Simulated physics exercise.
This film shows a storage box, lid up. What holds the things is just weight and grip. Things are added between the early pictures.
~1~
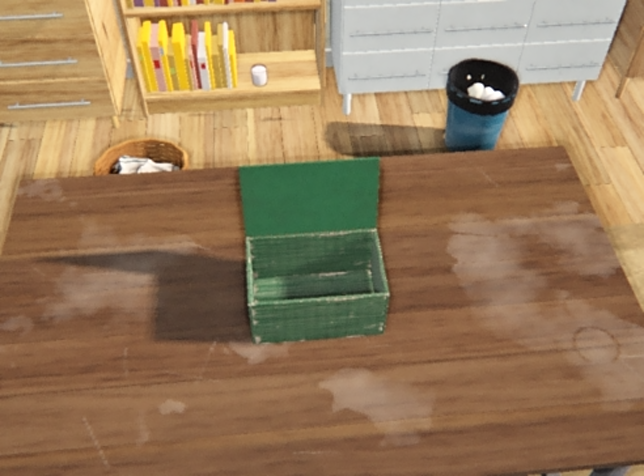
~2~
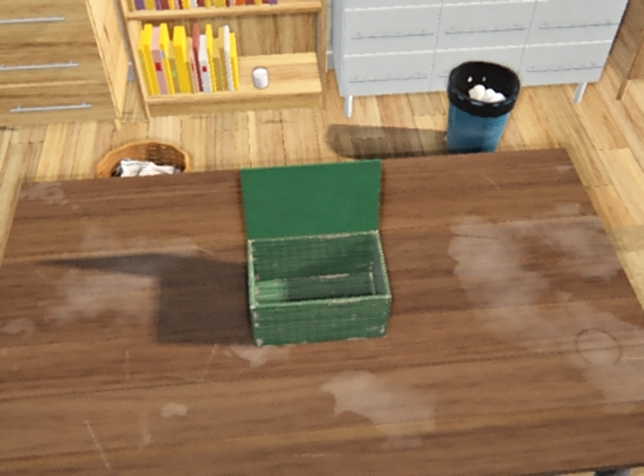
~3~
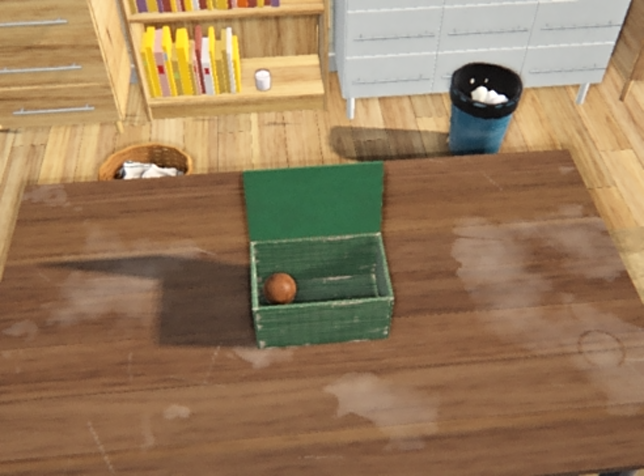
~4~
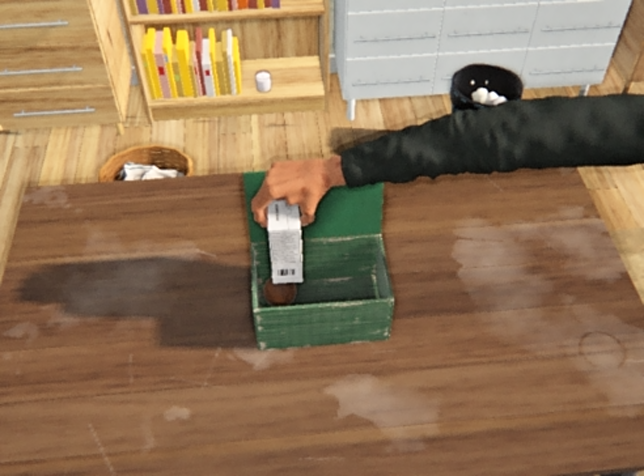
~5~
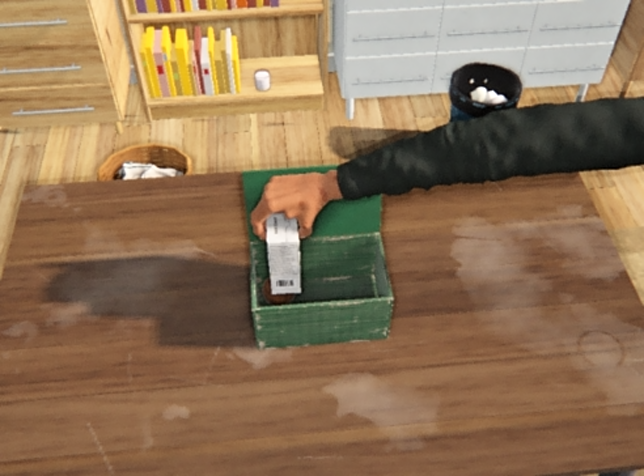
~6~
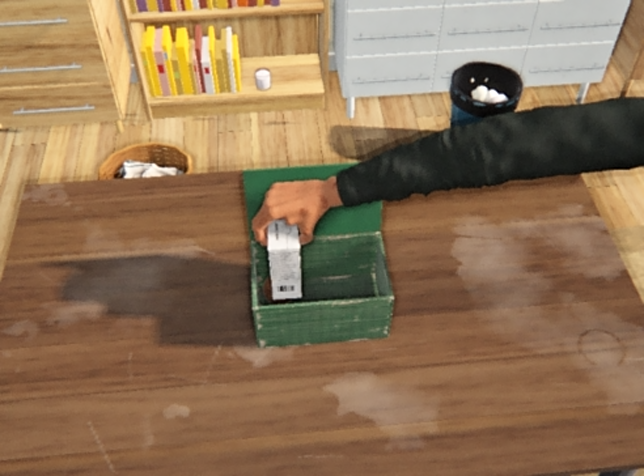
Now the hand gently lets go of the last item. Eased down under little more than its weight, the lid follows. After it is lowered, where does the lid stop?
It stops flat on the box.
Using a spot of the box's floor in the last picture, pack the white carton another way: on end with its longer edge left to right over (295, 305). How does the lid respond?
Result: Lid drops fully.
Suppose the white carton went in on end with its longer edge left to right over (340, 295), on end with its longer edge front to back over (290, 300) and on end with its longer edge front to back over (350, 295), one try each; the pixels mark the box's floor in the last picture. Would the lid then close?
The lid is kept from lowering the first try, lowers completely the second try and is kept from lowering the third try.
Then, 0.50 s past the last view, white carton rocked 72° from its first pose near (335, 284).
Then, 1.30 s past the last view, lid 78° above the rim; white carton on its side near (338, 286).
Then, 2.00 s past the last view, lid 26° above the rim; white carton on its side near (338, 286).
Finally, lid shut; down or leaning hard in the box, white carton; brown ball still in place. Final places as the last picture's camera would see them, white carton near (338, 286).
